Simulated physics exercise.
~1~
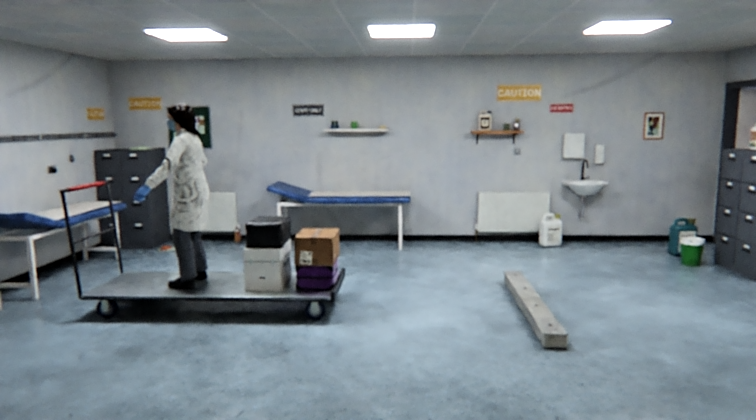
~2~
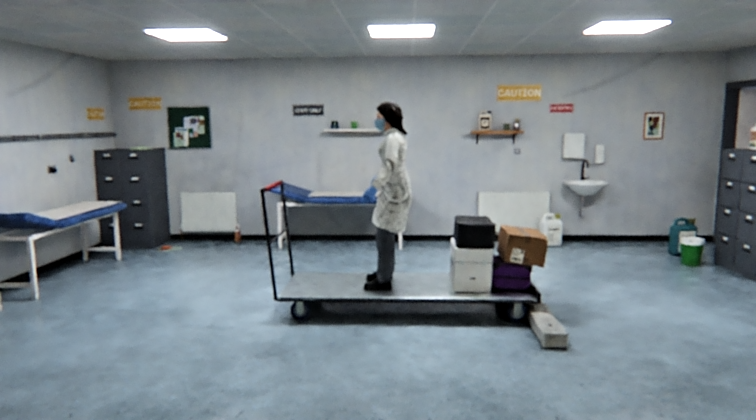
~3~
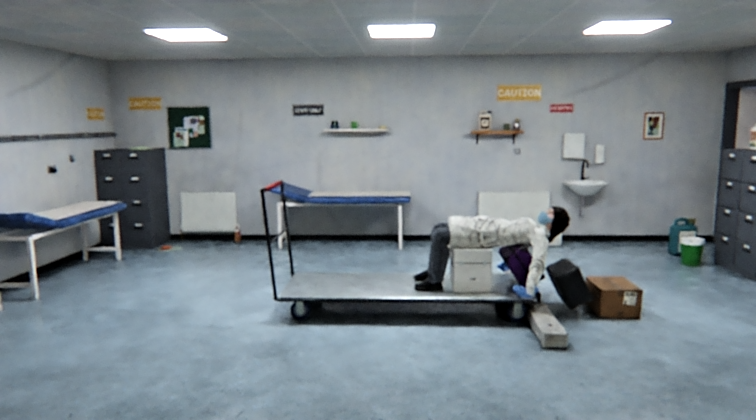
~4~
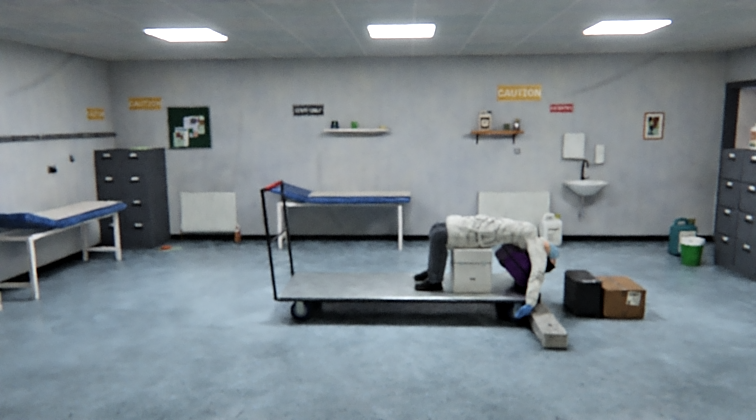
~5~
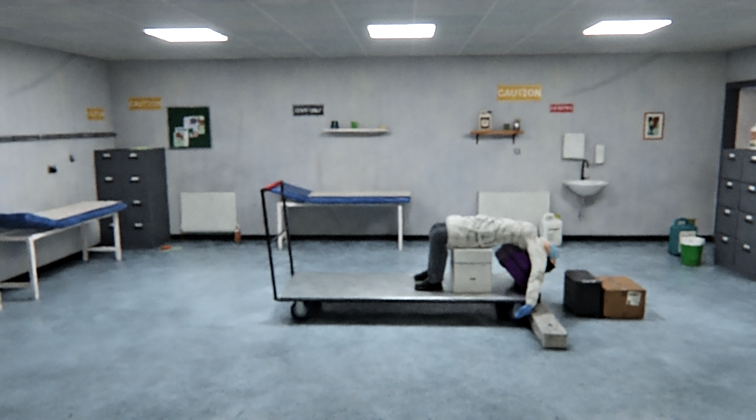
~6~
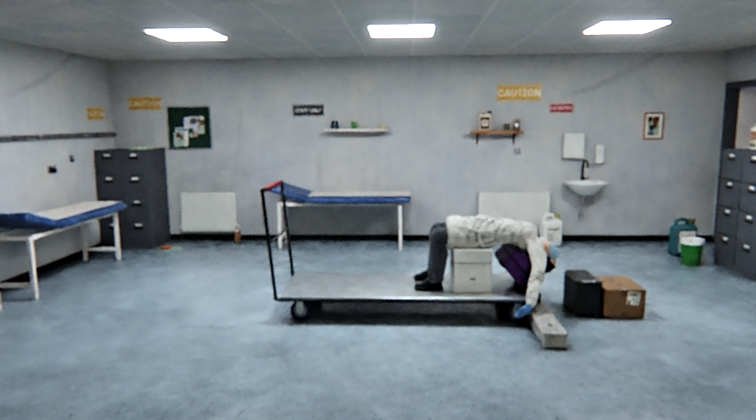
In the video, a flatbed trolley carrying a standing figure in a white coat and several boxes rolls right and stops at a beam; the figure pitches forward over the white box, while the black case and brown box land on the floor beyond and stay there.
